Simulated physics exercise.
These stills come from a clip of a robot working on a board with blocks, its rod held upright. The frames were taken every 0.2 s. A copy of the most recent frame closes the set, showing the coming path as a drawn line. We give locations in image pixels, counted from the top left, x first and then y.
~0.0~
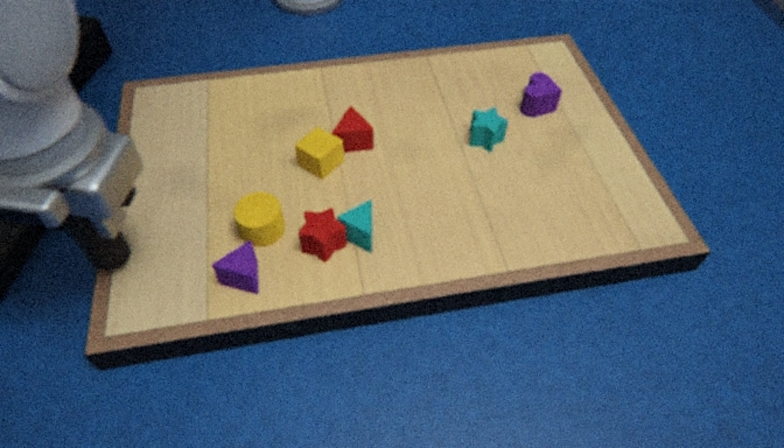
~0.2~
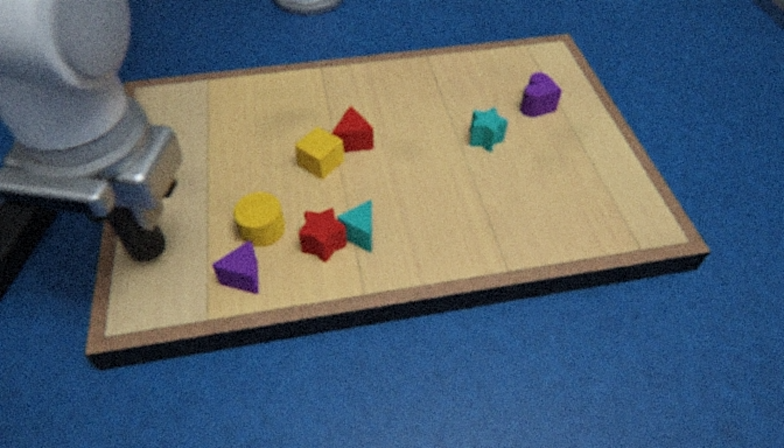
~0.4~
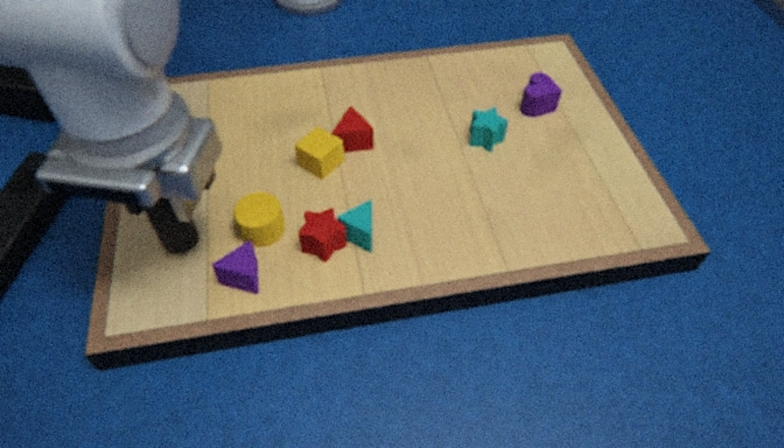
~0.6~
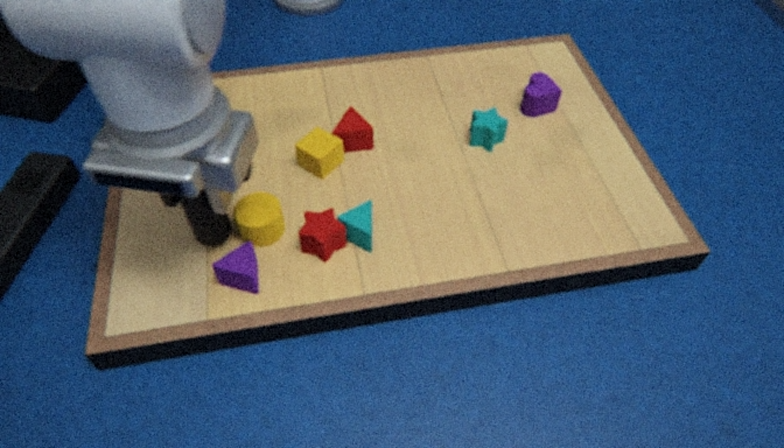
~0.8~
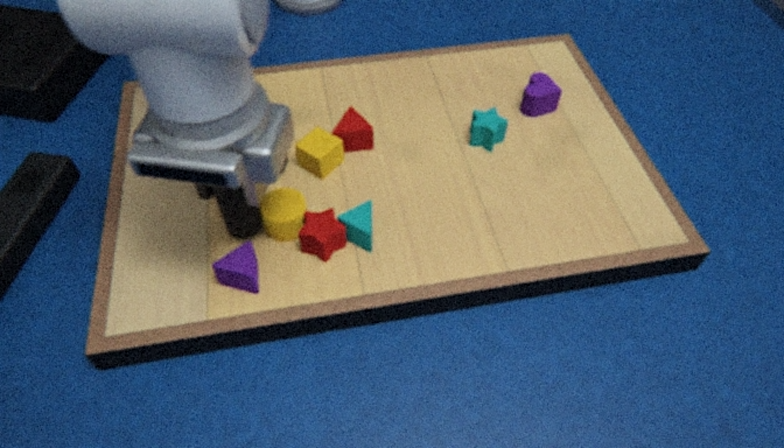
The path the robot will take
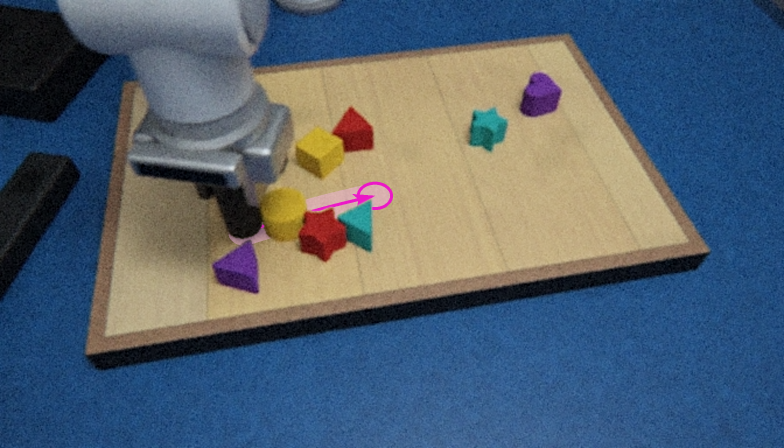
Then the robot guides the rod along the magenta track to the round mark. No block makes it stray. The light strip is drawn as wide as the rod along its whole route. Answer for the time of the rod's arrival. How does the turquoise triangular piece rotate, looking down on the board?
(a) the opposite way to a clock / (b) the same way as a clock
My pick is a.
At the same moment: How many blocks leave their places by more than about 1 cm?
The answer will be at least three.
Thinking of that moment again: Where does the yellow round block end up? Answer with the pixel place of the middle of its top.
Its top face will be centred at roughly (414, 182).
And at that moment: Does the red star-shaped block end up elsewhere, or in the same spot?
That block ends up displaced.
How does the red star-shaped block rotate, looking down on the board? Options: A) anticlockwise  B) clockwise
Choice B: Clockwise.
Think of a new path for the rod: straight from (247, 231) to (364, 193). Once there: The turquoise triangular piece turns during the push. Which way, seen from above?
Seen from overhead, it turns anticlockwise.
Drawn move, from (247, 231) to (375, 196).
What follows on the original path. One third of the way, rod at (289, 211); yellow round block at (328, 192); red star-shaped block at (334, 223), turned 70° clockwise; turquoise triangular piece at (373, 221), turned 45° anticlockwise.
Two thirds of the way, rod at (334, 199); yellow round block at (373, 184); red star-shaped block at (335, 223), turned 75° clockwise; turquoise triangular piece at (373, 221), turned 45° anticlockwise.
At the end, rod at (375, 189); purple triangular piece still; yellow round block at (414, 182); red star-shaped block at (335, 223), turned 75° clockwise; turquoise triangular piece at (373, 221), turned 45° anticlockwise.
